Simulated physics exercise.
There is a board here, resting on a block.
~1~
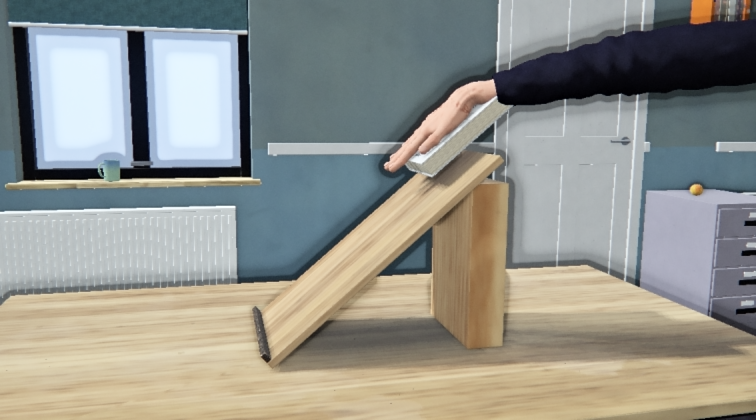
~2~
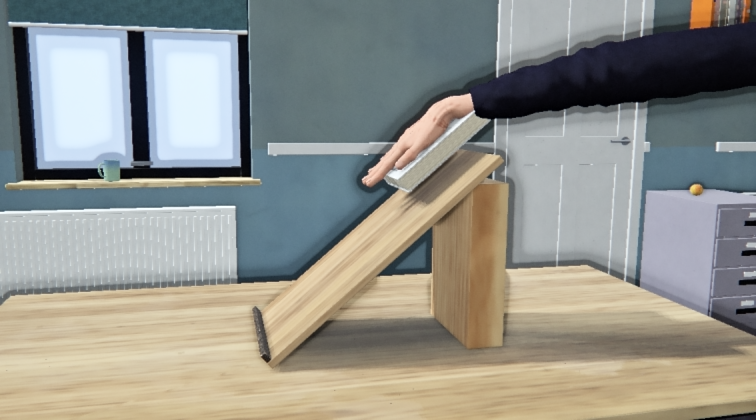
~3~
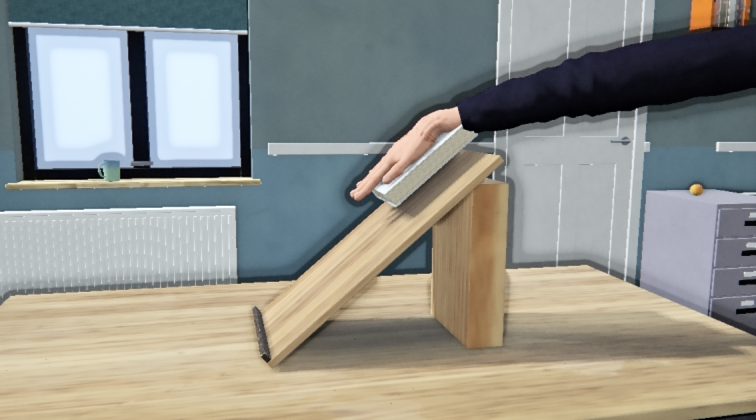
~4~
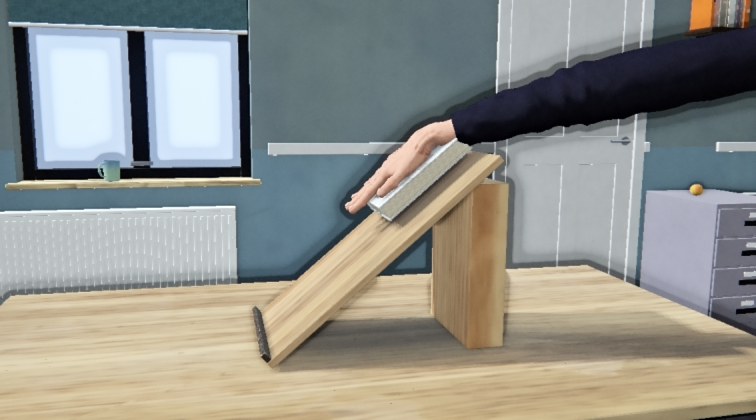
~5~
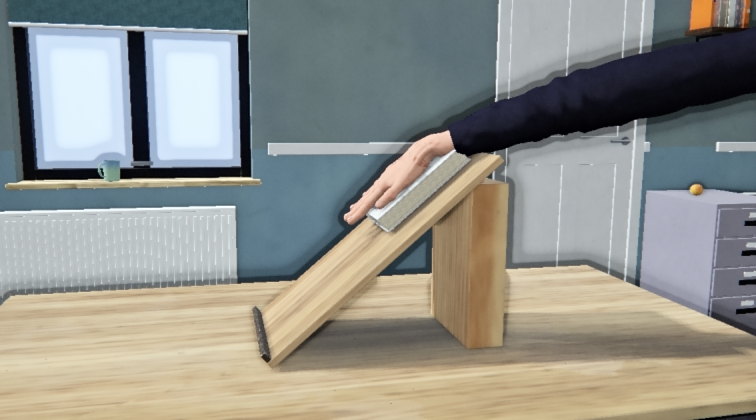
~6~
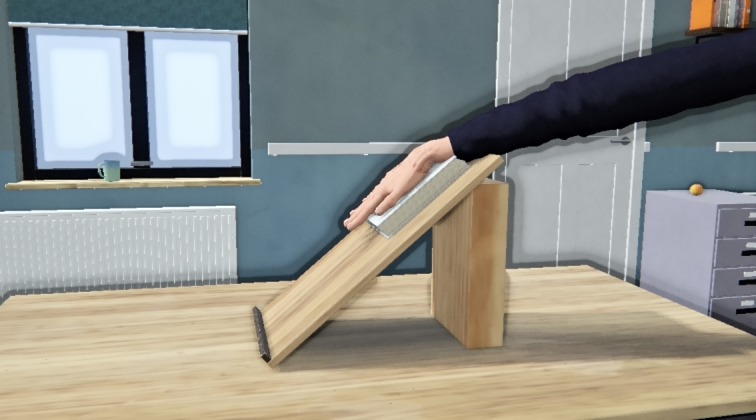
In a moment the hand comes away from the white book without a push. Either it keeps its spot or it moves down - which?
Just watch, it gets moving.
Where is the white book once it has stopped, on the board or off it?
Once it settles, it is resting on top.
Then, 0.30 s later than the last frame, white book moved a little near (380, 220).
Then, 0.40 s later than the last frame, white book moved about its own width near (338, 257).
When it is over, moved from the start, white book. End places, in pixels of the last picture, white book near (301, 290). The white book goes downhill.
